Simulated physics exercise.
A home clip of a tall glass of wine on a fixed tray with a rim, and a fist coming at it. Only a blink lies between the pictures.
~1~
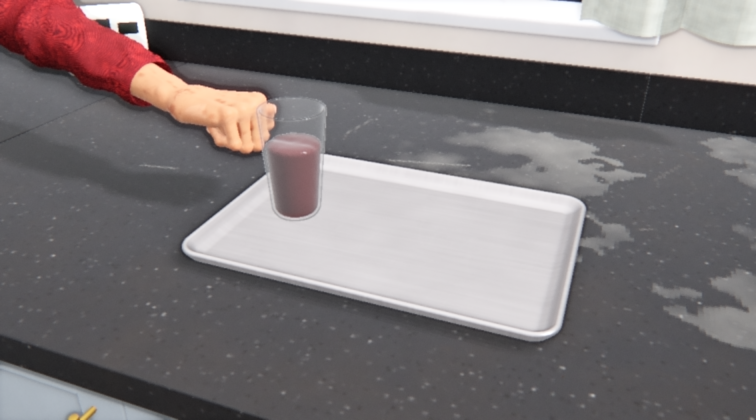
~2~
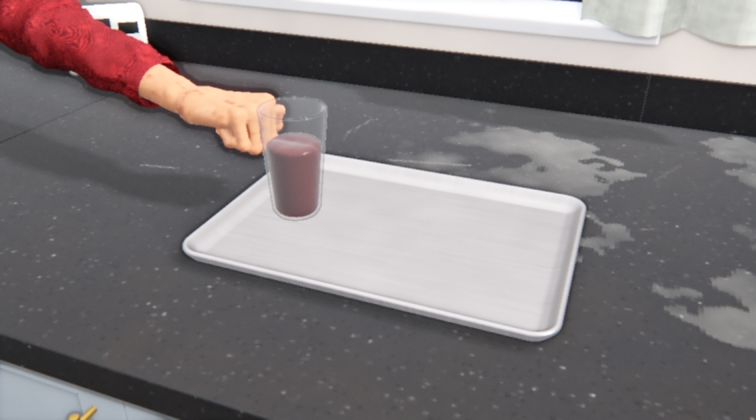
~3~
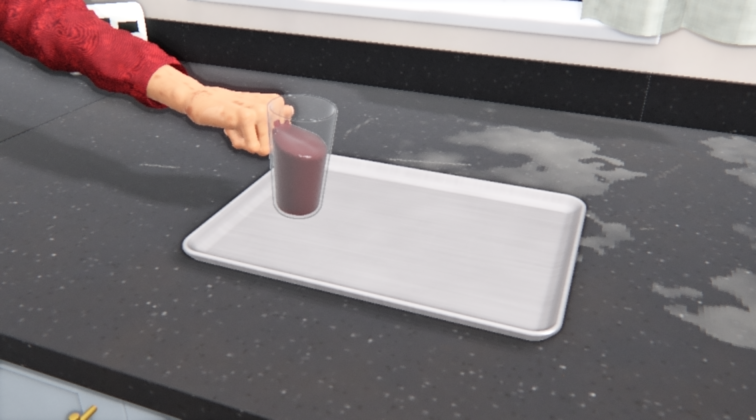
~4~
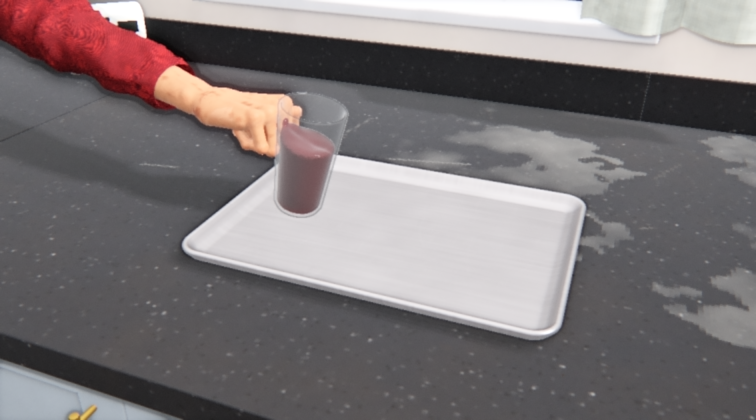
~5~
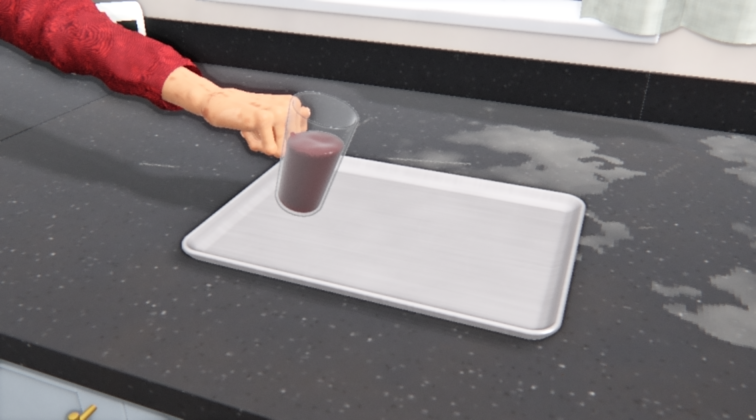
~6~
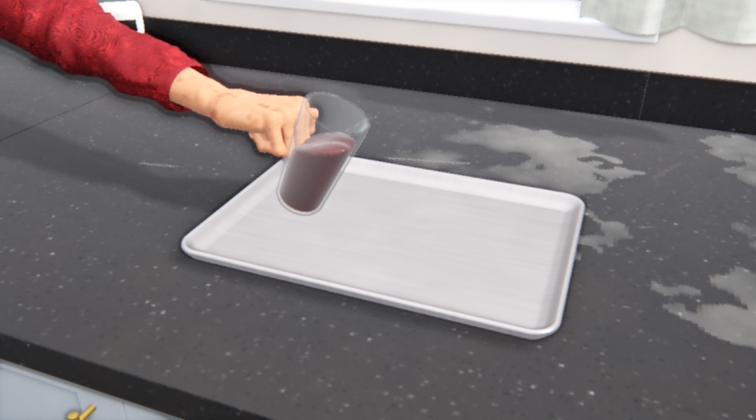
A fist at the end of a red-sleeved arm pushes rightward against the upper part of a clear glass, which leans steadily further to the right while the dark purplish-red liquid inside sloshes and shifts. The glass stands at the left end of a pale, rimmed tray, with whitish patches on the dark speckled counter to the right. The kitchen counter is seen from above at an angle, and the view stays still.
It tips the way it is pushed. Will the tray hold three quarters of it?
After the fall more than a quarter leaves the tray.
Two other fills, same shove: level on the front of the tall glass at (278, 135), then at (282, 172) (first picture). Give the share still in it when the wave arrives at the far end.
In turn 65 and 55 in a hundred.
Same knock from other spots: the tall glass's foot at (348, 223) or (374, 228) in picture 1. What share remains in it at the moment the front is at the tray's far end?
First some 80, then 80 per cent.
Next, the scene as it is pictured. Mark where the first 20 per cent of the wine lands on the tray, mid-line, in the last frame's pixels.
Around (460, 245).
A moment on, the tall glass is falling and 100 per cent is in the glass, 0 on the tray and 0 above or beyond its rim.
Next, the tall glass lies on its side and 85 per cent is in the glass, 6 on the tray and 9 above or beyond its rim.
Then the tall glass lies on its side and 49 per cent is in the glass, 38 on the tray and 13 above or beyond its rim.
Later the tall glass lies on its side and 26 per cent is in the glass, 35 on the tray and 40 above or beyond its rim.
Finally, 59 per cent is held by tray and glass, 41 is off the tray.
